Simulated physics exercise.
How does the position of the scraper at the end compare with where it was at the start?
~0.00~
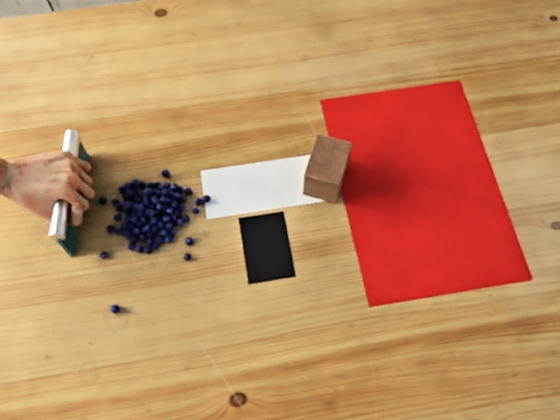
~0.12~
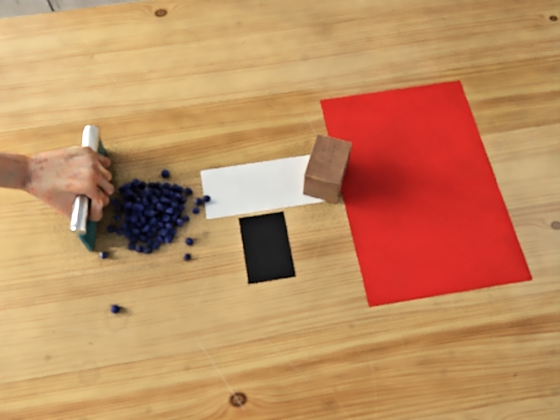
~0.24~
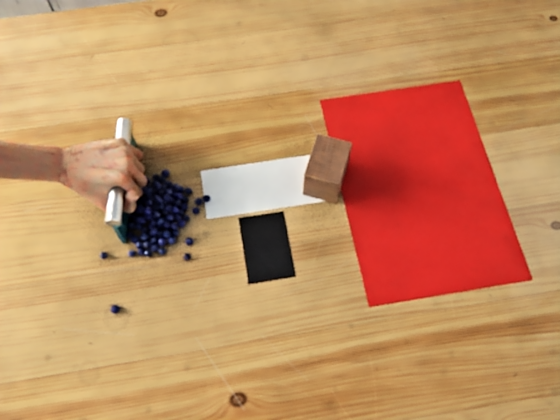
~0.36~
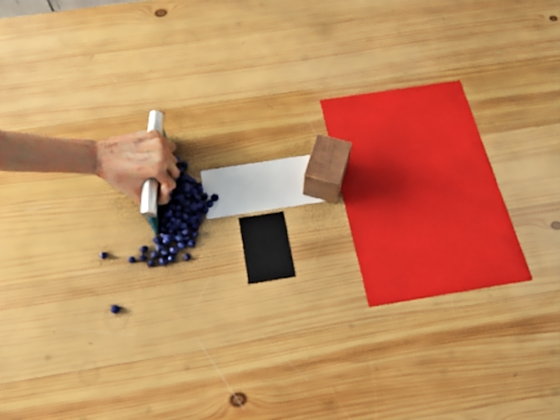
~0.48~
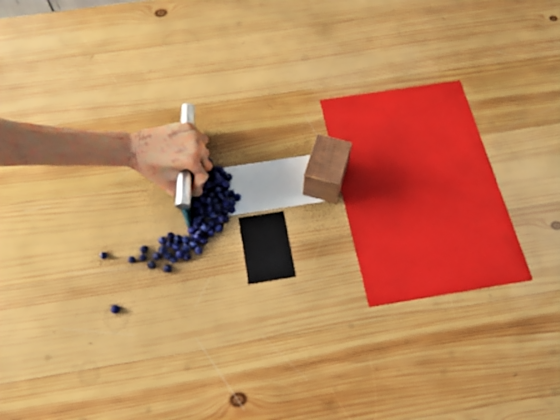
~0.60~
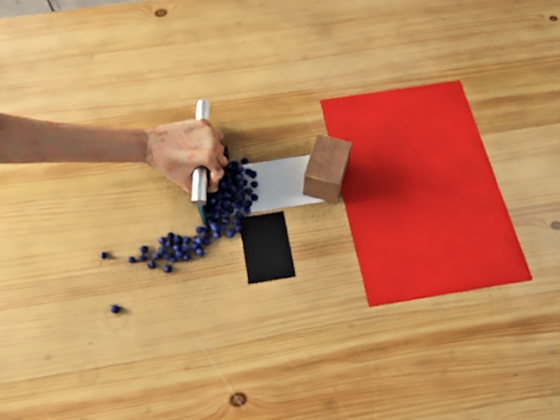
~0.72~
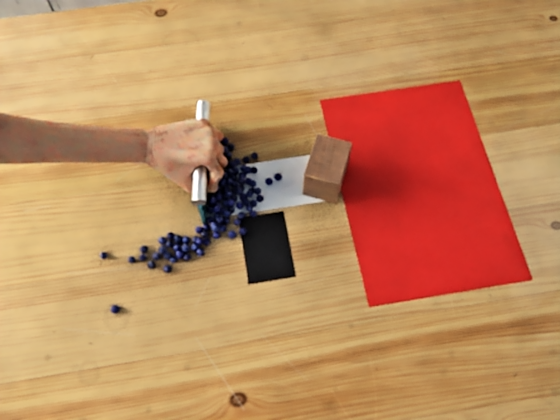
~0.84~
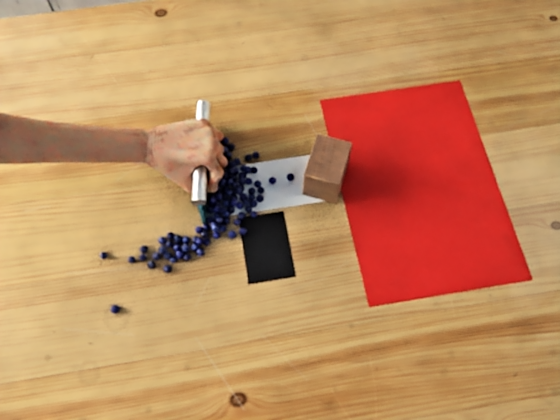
At the start the scraper is near the left edge, to the left of the blueberry pile. By the end it has moved well to the right and slightly up, standing at the left end of the white mat.
